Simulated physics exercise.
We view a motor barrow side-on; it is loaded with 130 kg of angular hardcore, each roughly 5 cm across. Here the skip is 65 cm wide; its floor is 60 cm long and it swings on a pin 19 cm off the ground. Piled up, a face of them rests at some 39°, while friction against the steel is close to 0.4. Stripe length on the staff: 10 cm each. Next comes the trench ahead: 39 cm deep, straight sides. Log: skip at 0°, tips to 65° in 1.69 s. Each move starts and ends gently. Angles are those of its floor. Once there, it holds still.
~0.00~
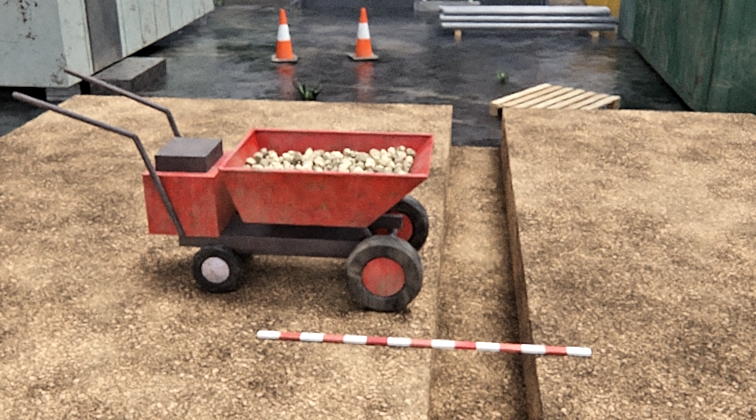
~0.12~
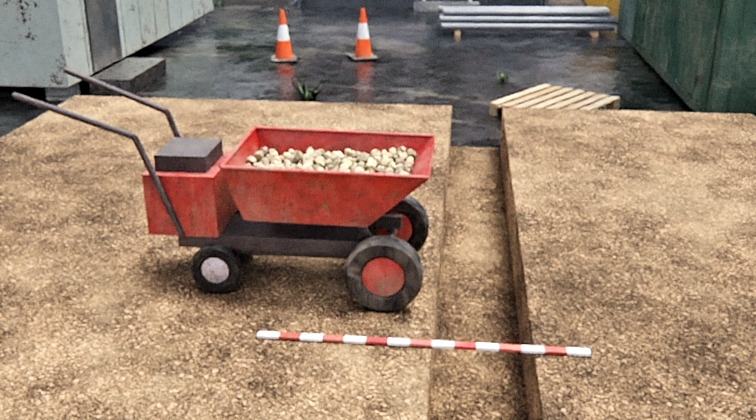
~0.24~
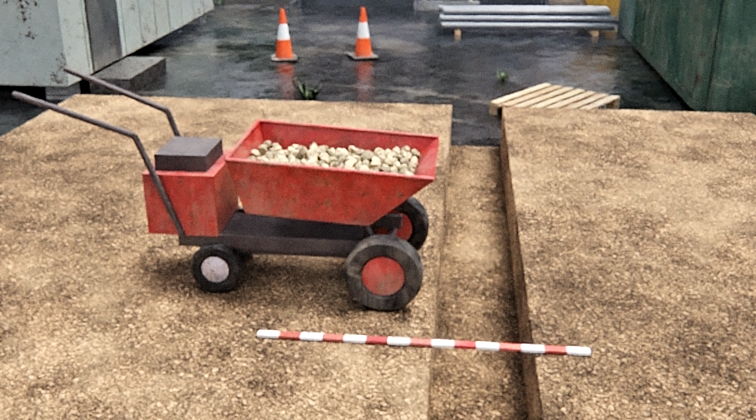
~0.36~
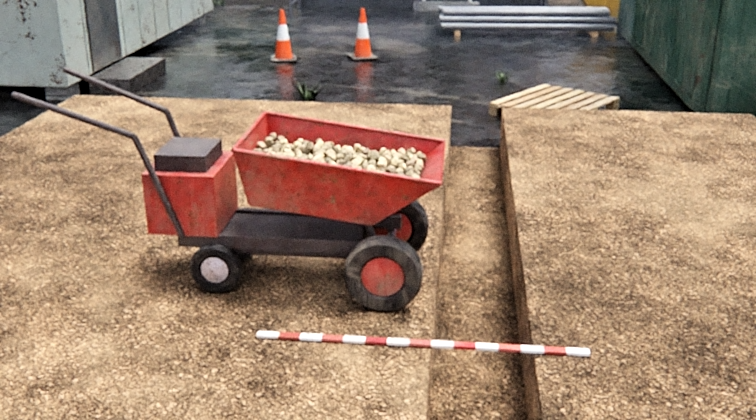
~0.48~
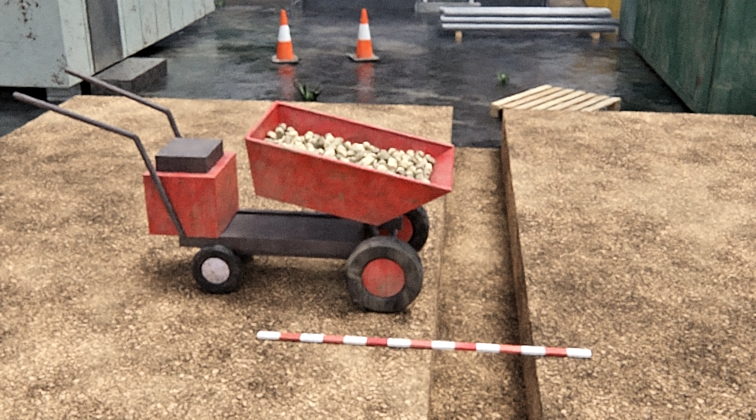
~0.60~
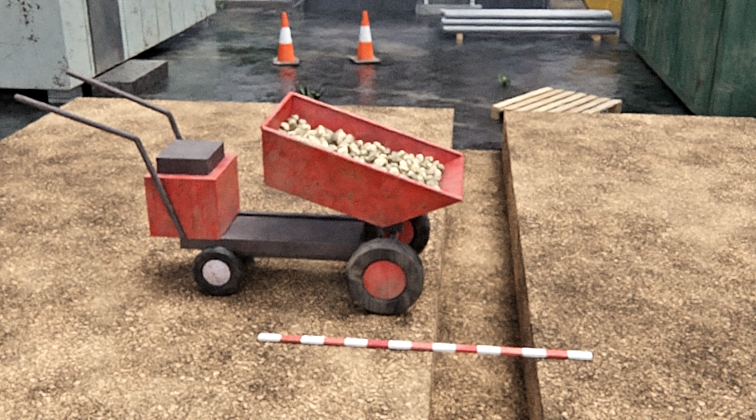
At first, a red motor barrow with black handles stands beside a narrow trench, its skip level and loaded with pale stones. Then the skip begins to tilt, its left end rising while its lip shifts right and slightly down over the trench, the slope steepening steadily as the wheels stay still.
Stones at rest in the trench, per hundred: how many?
Approx. 66 %.
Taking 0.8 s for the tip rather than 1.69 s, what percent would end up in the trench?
I'd put it at roughly 50 per cent.
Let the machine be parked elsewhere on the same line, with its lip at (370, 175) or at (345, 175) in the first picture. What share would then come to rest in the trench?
Near 100 per cent from the first place, 95 from the second.
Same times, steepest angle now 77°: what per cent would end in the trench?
Roughly 60%.
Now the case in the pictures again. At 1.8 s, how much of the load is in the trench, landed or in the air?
Around 15 per cent of it.
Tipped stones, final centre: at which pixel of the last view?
Somewhere near pixel (514, 336).
After 1.3 s the floor is at 55°; 100 % in the skip; the foremost stones are at (484, 222).
After 1.8 s the floor is at 65°; 76 % in the skip, 13 % in the trench, 10 % past the trench; the foremost stones are at (558, 280).
After 2.1 s the floor is at 65°; 40 % in the skip, 26 % in the trench, 34 % past the trench; the foremost stones are at (630, 293).
After 4.1 s the floor is at 65°; 0 % in the skip, 66 % in the trench, 33 % past the trench; the foremost stones are at (665, 313).
